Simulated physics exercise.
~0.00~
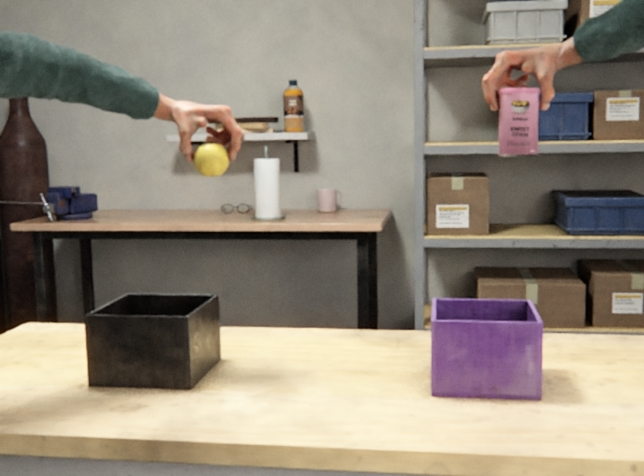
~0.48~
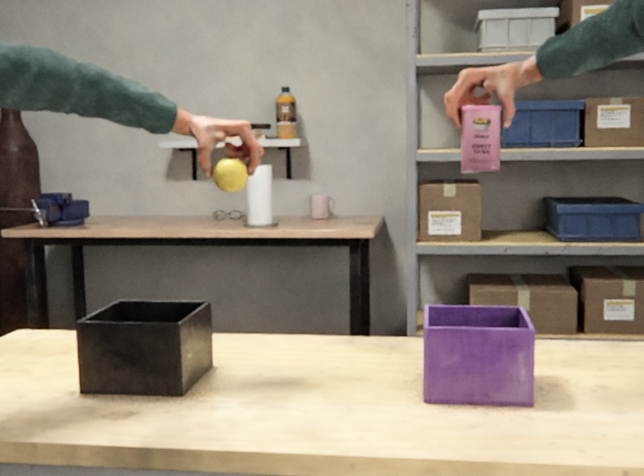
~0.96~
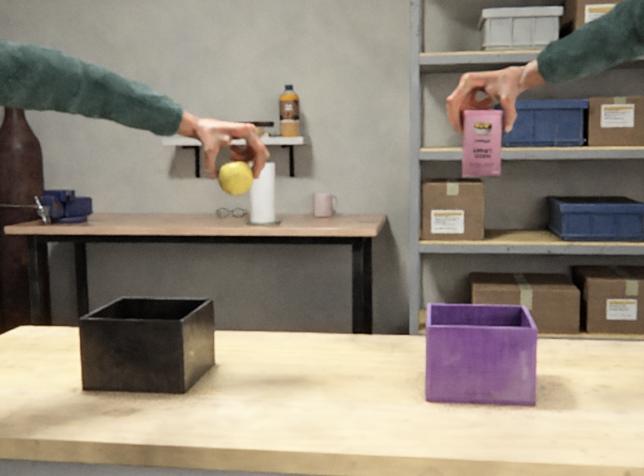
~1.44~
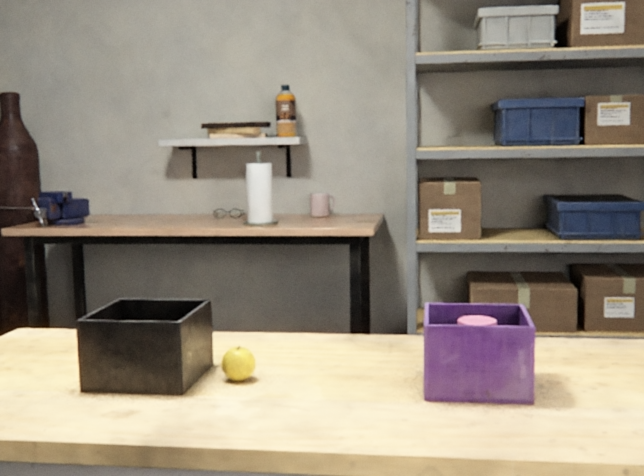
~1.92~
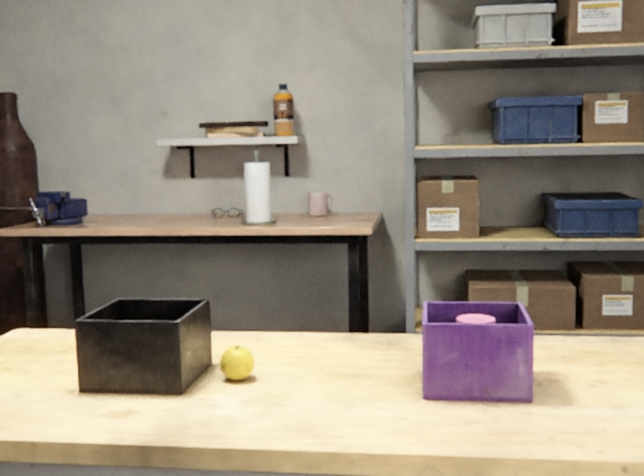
The clip opens on two hands in green sleeves above a pale wooden table, the left one holding a yellow apple over a black crate and the right one holding a pink tin over a purple crate. The left hand shifts slightly right, carrying the apple past the crate's edge, while the right hand moves a little left. Both hands then hover almost still. Next they have let go and are gone from view. The pink tin sits upright inside the purple crate, while the apple rests on the tabletop just right of the black crate.
